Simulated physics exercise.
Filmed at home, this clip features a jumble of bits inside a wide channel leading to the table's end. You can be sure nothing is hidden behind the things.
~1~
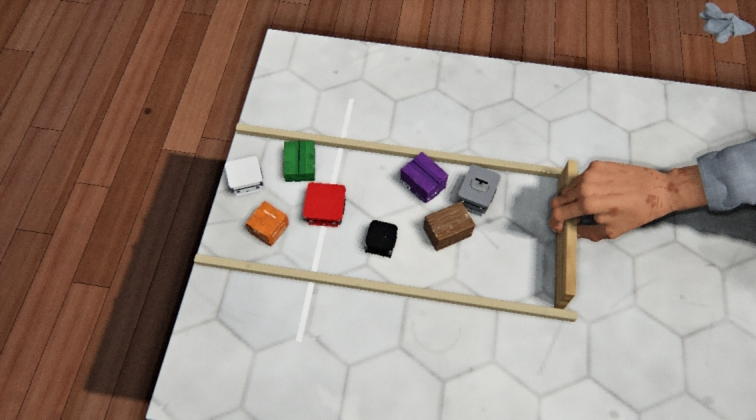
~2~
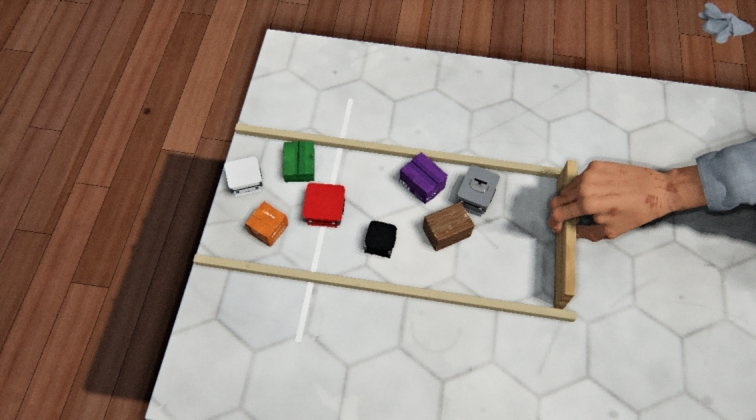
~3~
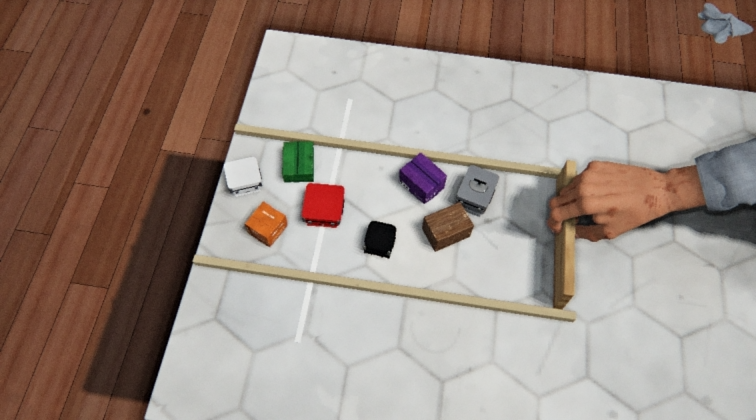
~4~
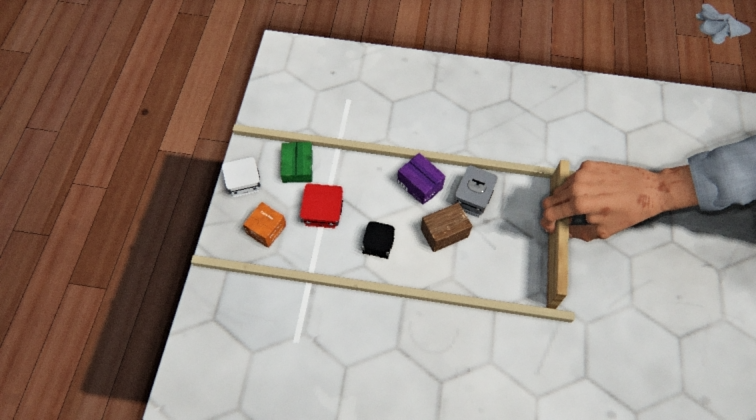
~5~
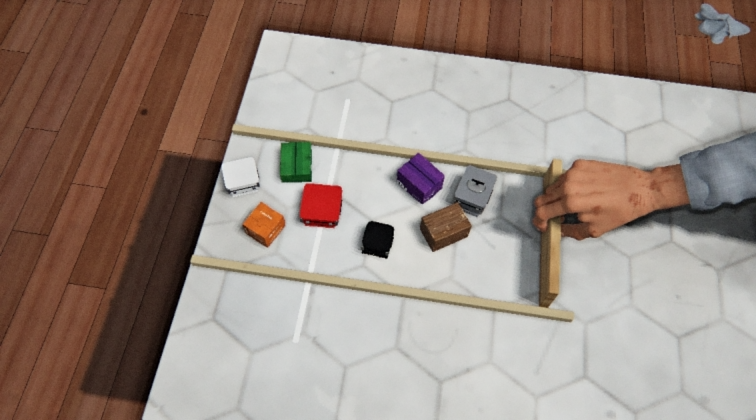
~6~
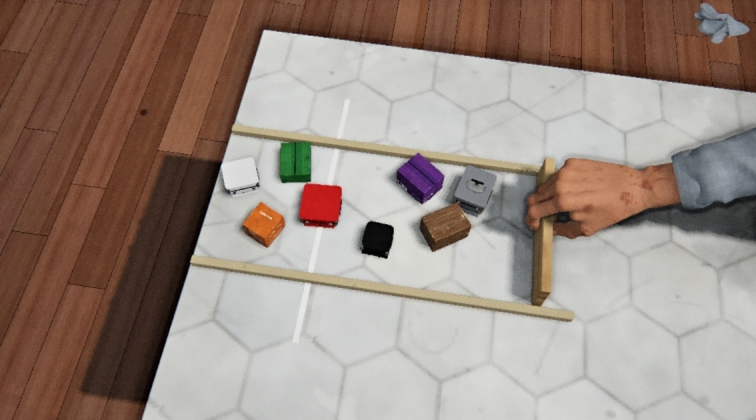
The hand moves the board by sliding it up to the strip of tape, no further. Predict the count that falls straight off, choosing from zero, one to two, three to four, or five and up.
Drops: No drops.
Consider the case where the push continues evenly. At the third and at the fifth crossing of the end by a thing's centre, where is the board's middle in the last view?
At the first moment about (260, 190), at the next about (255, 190).
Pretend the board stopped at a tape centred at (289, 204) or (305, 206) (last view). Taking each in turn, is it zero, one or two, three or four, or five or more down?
Taking the two tapes in that order, I'd say one or two and none at all.
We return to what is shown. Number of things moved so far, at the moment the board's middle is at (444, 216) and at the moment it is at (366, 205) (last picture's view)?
The number moved is 3 and then 6.
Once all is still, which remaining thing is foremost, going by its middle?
White case.
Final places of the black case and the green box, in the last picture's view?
In the last picture the black case sits around (299, 251) and the green box around (253, 150).
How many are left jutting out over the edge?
That adds up to 1.
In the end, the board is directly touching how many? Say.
It's 3 of them.
A little later, none off yet; white case at rest near (241, 178); orange box at rest near (264, 225); green box at rest near (296, 162).
Next, none off yet; white case at rest near (241, 178); orange box at rest near (263, 226); green box shifted a little near (278, 159).
When it is over, the number that fall off is zero.
